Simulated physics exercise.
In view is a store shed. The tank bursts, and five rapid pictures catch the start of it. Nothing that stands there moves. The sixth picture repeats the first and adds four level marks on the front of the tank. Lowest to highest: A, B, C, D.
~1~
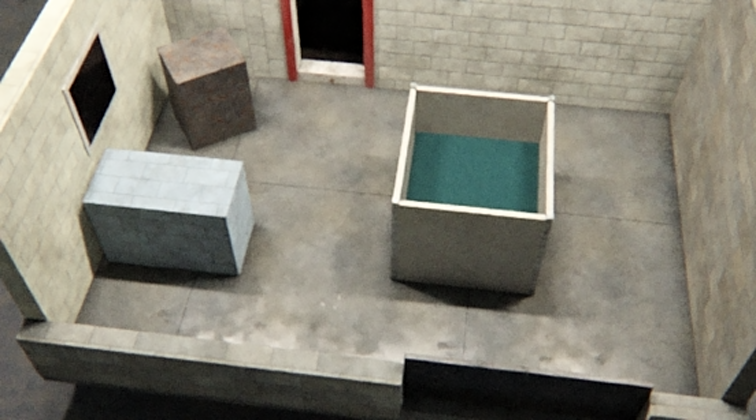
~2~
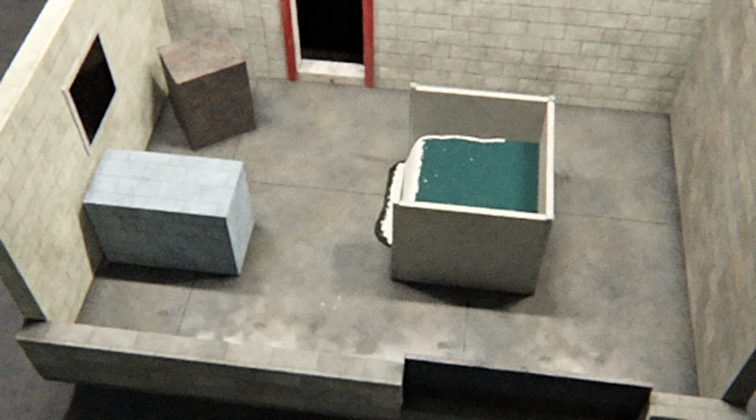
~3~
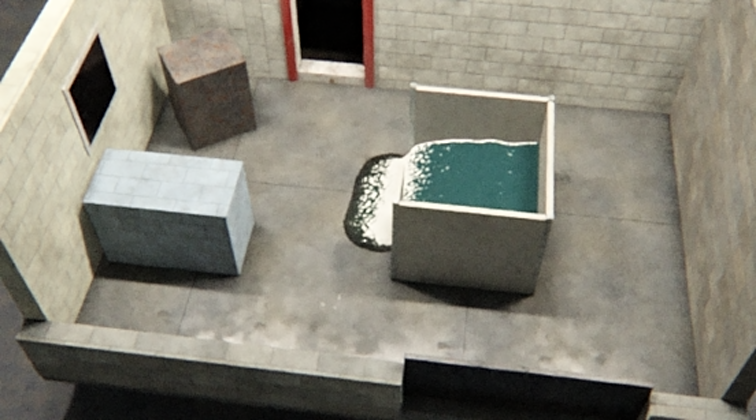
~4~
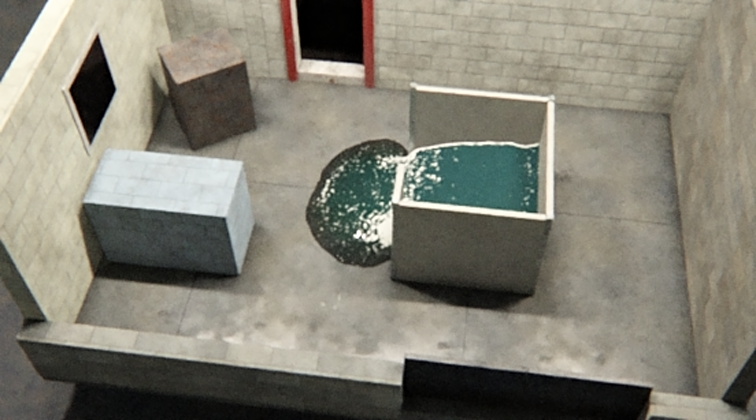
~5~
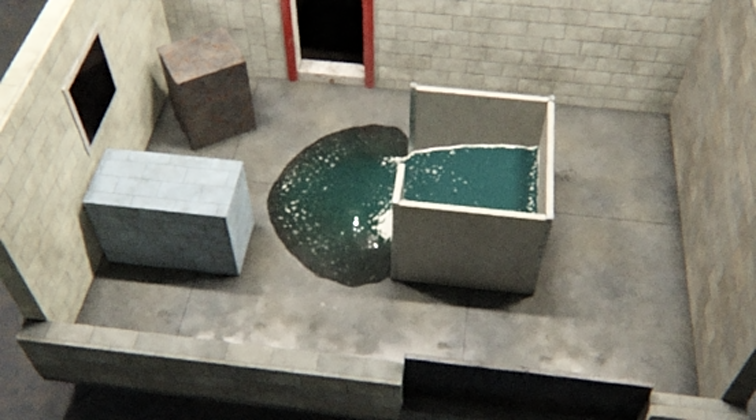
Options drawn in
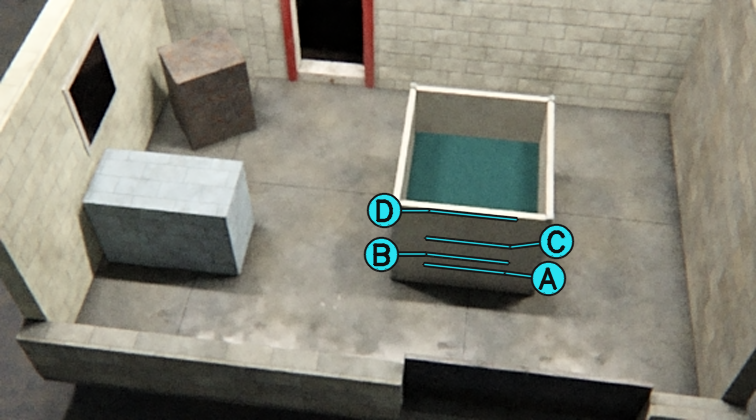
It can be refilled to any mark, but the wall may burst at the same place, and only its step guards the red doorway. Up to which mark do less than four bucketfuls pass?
C is the one.
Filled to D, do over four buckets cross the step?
Yes.
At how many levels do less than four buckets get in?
Three of them.
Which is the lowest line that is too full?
D it is.
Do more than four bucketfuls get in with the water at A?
No, that is safe.
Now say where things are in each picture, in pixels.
In the first frame, water in the tank at rest, its middle at (472, 189); foot of the red doorway at (332, 83); shut gate at (526, 374).
In the second frame, 1 % of the ground under water, visible out to (390, 240).
In the third frame, 3 % of the ground under water, visible out to (359, 237).
In the fourth frame, 7 % of the ground under water, visible out to (315, 220).
In the fifth frame, 12 % of the ground under water, visible out to (276, 212).
In cyan, A at (465, 268); B at (466, 258); C at (468, 242); D at (472, 215); from the bottom up A, B, C, D.
With A, nothing gets over.
With B, nothing gets over.
With C, a bucket or two gets in.
With D, about 11 bucketfuls get in.
